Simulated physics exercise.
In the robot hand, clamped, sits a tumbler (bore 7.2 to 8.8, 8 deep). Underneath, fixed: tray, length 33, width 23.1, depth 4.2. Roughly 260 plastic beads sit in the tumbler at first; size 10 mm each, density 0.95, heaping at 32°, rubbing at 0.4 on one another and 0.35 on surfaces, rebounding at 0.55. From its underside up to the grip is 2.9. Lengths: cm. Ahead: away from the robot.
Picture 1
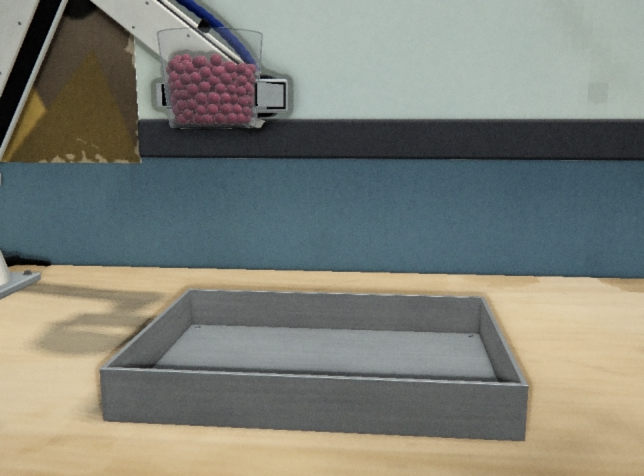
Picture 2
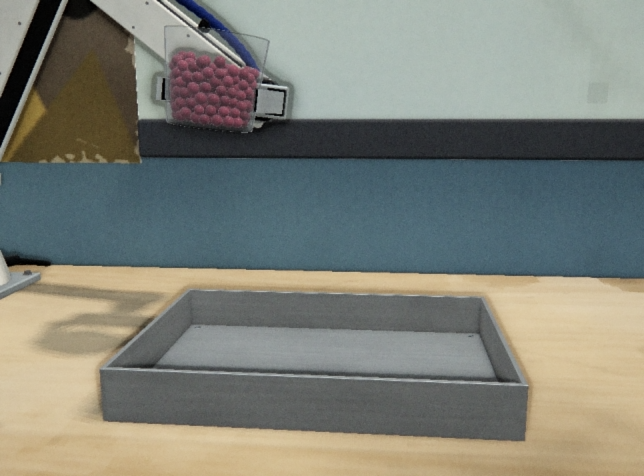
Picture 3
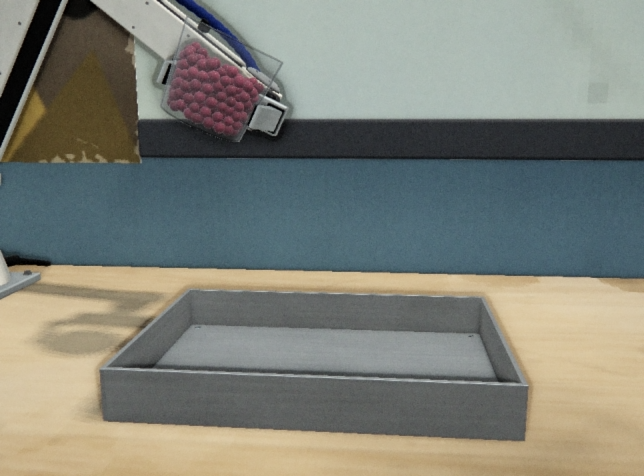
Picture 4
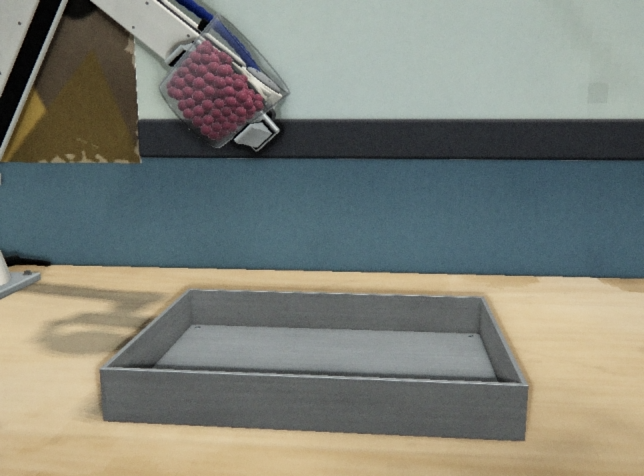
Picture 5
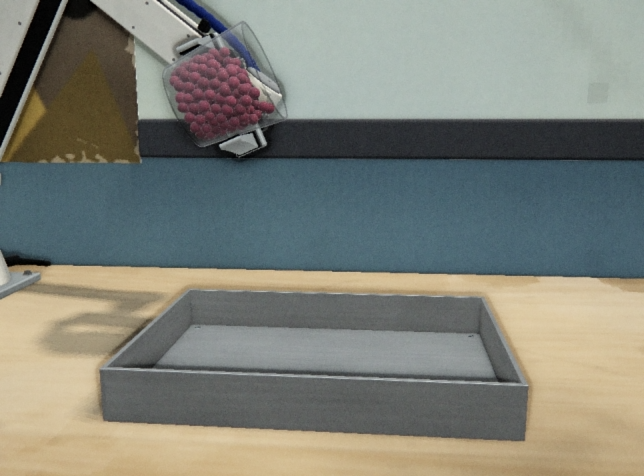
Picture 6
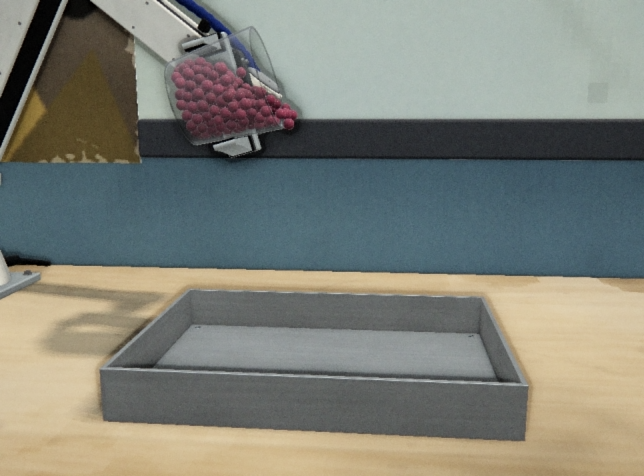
Clear tumbler of pink beads tilting steeply to the right in a robot hand above an empty grey tray, beads shifting toward its rim.
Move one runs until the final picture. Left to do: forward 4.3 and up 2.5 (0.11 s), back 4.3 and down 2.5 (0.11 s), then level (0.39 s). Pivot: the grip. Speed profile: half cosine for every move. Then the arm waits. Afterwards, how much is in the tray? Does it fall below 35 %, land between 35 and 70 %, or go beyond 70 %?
It goes beyond 70 %.
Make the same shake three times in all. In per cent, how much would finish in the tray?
In that case it would be roughly 95 per cent.
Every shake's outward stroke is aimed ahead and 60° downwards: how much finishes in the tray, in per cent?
Roughly 20 per cent.
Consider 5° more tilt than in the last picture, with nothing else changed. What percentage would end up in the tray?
In that case some 95 per cent.
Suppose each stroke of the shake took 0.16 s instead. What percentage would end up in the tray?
Then about 50 per cent.
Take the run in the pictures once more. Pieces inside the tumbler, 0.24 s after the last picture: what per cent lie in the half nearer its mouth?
About 100 percent.
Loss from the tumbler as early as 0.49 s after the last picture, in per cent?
90 %.
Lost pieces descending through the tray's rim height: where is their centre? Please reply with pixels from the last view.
Around (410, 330).
Then, 0.24 s on, tilted 73° forward, highest piece 27 above the table; 37 in the tumbler, 4 in the tray, 221 in flight or on a rim.
Then, 0.49 s on, tilted 16° forward, highest piece 28 above the table; 228 in the tray, 26 in the tumbler, 8 in flight or on a rim.
Then, 0.81 s on, level, highest piece 26 above the table; 230 in the tray, 26 in the tumbler, 6 on the table or floor.
Then, 1.86 s on, level, highest piece 26 above the table; 230 in the tray, 26 in the tumbler, 6 on the table or floor.
In the end, 230 in the tray, 26 in the tumbler, 6 on the table or floor. That is 88 % in the tray.
